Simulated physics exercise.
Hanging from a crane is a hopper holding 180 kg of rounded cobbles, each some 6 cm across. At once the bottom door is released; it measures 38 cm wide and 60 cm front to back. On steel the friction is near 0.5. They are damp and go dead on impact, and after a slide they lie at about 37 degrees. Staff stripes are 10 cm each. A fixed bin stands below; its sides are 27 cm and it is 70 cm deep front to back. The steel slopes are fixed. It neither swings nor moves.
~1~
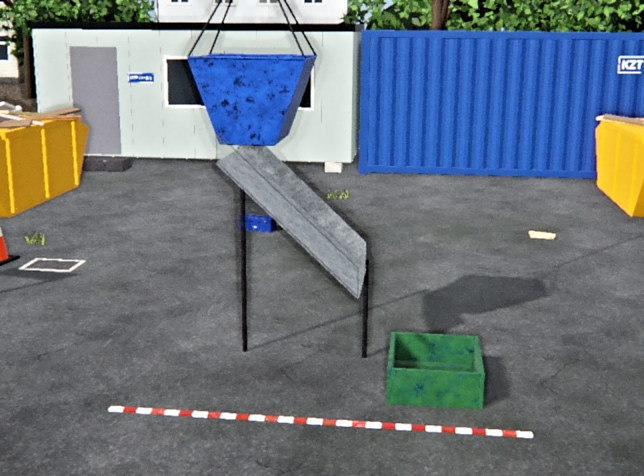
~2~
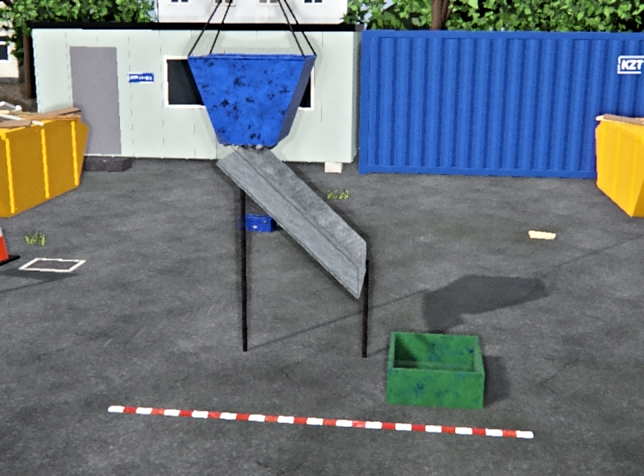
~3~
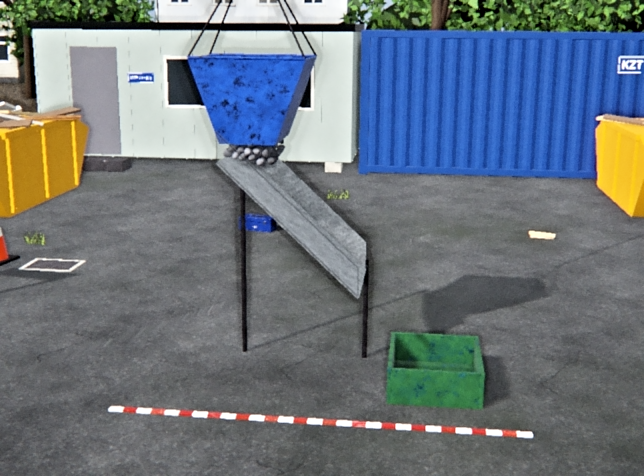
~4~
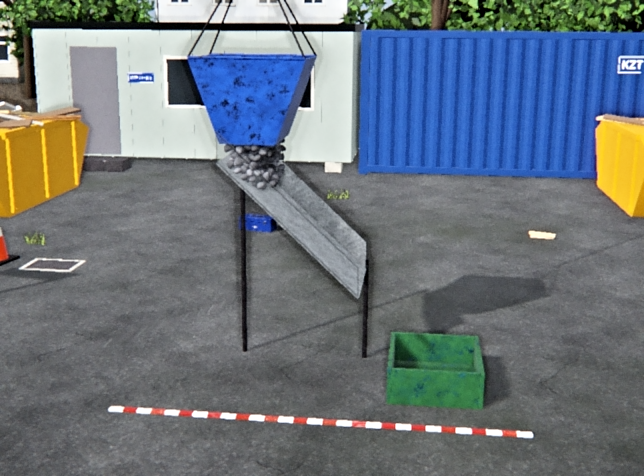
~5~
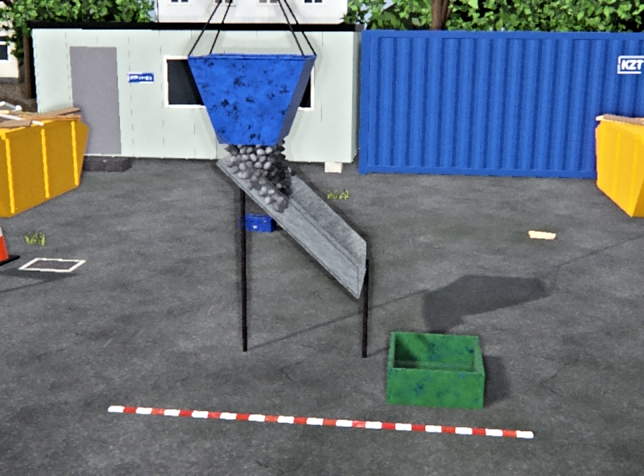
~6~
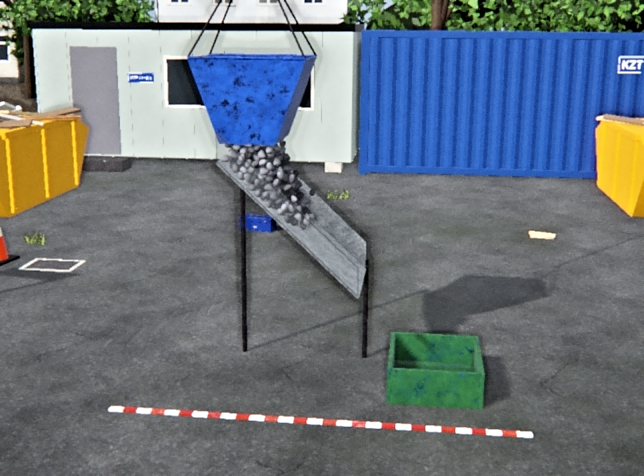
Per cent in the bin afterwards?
92 per cent.
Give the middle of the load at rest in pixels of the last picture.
Around (437, 364).
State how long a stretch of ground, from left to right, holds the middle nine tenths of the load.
I'd say close to 60 cm, left to right.
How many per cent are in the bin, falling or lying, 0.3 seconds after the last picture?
Roughly 5 percent.
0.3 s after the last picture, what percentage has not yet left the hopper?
I'd say some 0 per cent is still inside.
Then, 0.3 s after the last picture, 1 % in the hopper, 82 % on the steel, 14 % falling or lying left of the bin, 3 % falling or lying in the bin; the stones farthest right are at (417, 348).
Then, 0.7 s after the last picture, 0 % in the hopper, 35 % on the steel, 15 % falling or lying left of the bin, 48 % falling or lying in the bin, 2 % falling or lying beside or right of the bin; the stones farthest right are at (479, 370).
Then, 1.3 s after the last picture, 0 % in the hopper, 94 % falling or lying in the bin, 6 % falling or lying beside or right of the bin; the stones farthest right are at (556, 377).
Then, 2.2 s after the last picture, 0 % in the hopper, 1 % falling or lying left of the bin, 92 % falling or lying in the bin, 8 % falling or lying beside or right of the bin; the stones farthest right are at (594, 369).
Then, 4.1 s after the last picture, 0 % in the hopper, 1 % left of the bin, 92 % in the bin, 8 % beside or right of the bin; the stones farthest right are at (594, 369).
